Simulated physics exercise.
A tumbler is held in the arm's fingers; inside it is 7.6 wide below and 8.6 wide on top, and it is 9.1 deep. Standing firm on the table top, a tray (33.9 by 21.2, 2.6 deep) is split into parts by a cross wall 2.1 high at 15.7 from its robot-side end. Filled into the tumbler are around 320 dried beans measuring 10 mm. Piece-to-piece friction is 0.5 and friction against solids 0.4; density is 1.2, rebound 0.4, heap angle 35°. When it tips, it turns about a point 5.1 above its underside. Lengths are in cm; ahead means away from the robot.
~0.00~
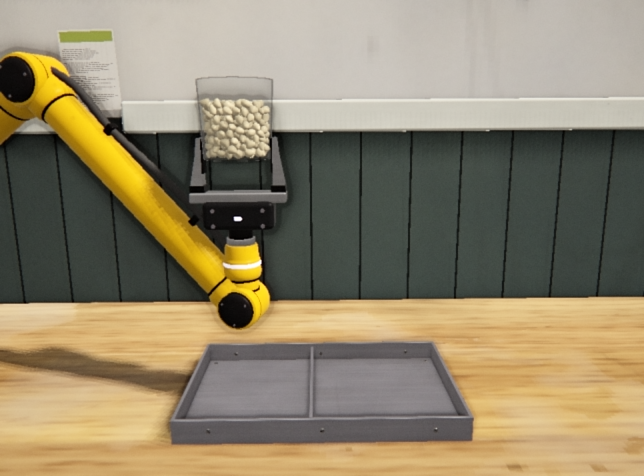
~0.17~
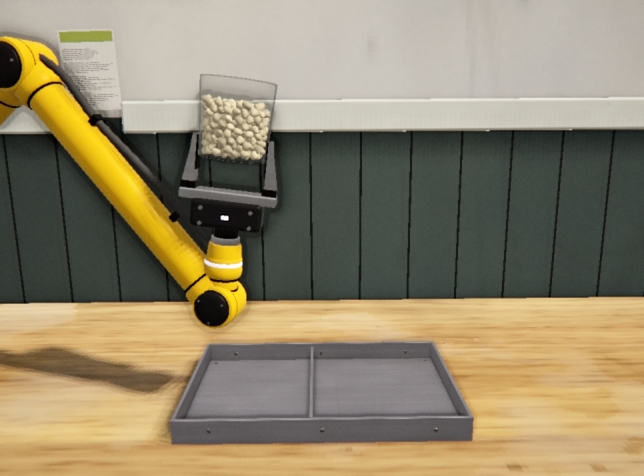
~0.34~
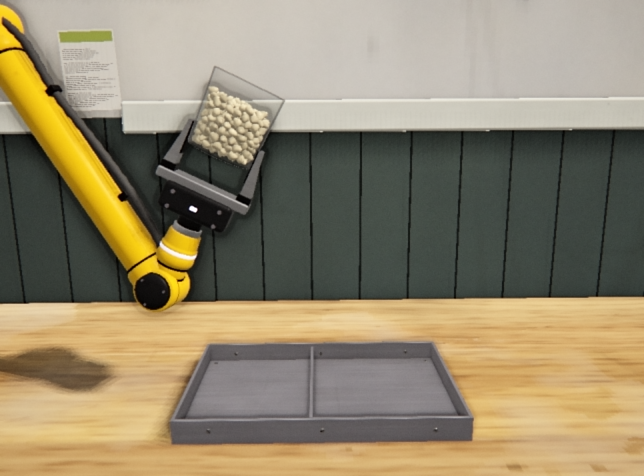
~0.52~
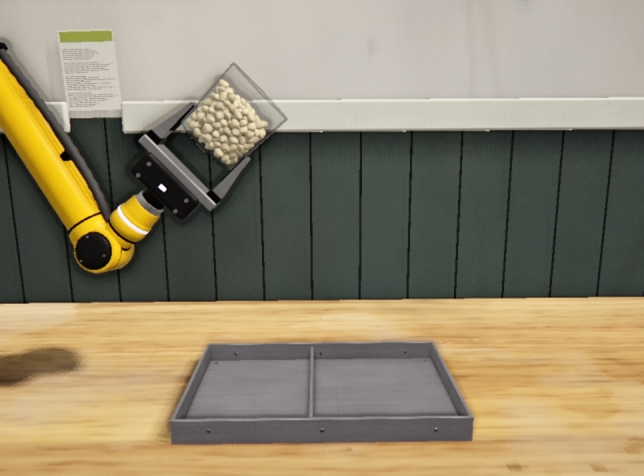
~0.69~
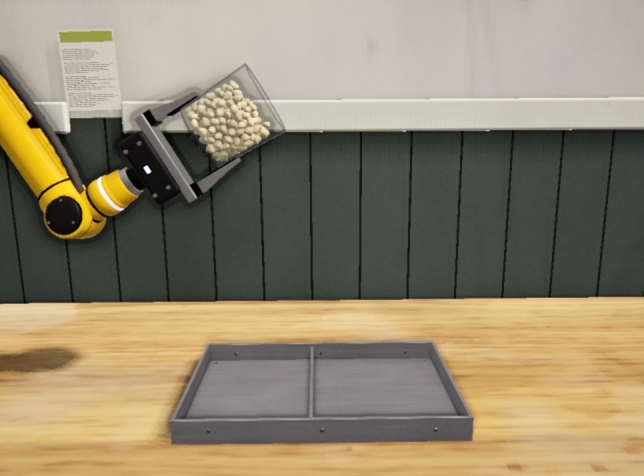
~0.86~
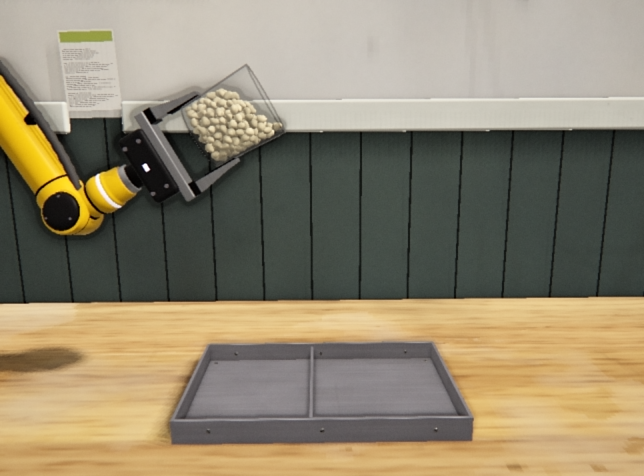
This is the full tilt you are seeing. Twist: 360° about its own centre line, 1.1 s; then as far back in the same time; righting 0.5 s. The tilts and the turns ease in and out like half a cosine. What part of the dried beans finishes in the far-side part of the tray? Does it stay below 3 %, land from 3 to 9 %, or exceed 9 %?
It stays below 3 %.
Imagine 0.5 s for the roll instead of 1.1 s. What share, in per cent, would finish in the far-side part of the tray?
About 0 %.
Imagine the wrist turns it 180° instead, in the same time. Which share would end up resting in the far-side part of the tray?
In that case you'd get close to 0 per cent.
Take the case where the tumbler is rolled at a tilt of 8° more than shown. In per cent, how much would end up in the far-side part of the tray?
I'd expect close to 10 per cent then.
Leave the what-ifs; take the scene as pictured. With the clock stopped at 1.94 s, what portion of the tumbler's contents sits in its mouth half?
Looks like around 35 per cent to me.
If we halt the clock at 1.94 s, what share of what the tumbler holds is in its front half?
Roughly 45 per cent of the contents lies on the viewer's side of the centre line.
After 1.94 s, tipped 61°, highest piece 40 above the table; 322 in the tumbler, 1 in the far-side part.
After 3.02 s, tipped 61°, highest piece 40 above the table; 321 in the tumbler, 2 in the far-side part.
After 3.76 s, upright, highest piece 41 above the table; 321 in the tumbler, 2 in the far-side part.
After 4.46 s, upright, highest piece 41 above the table; 321 in the tumbler, 2 in the far-side part.
At rest, 321 in the tumbler, 2 in the far-side part. That is 1 % in the far-side part of the tray.
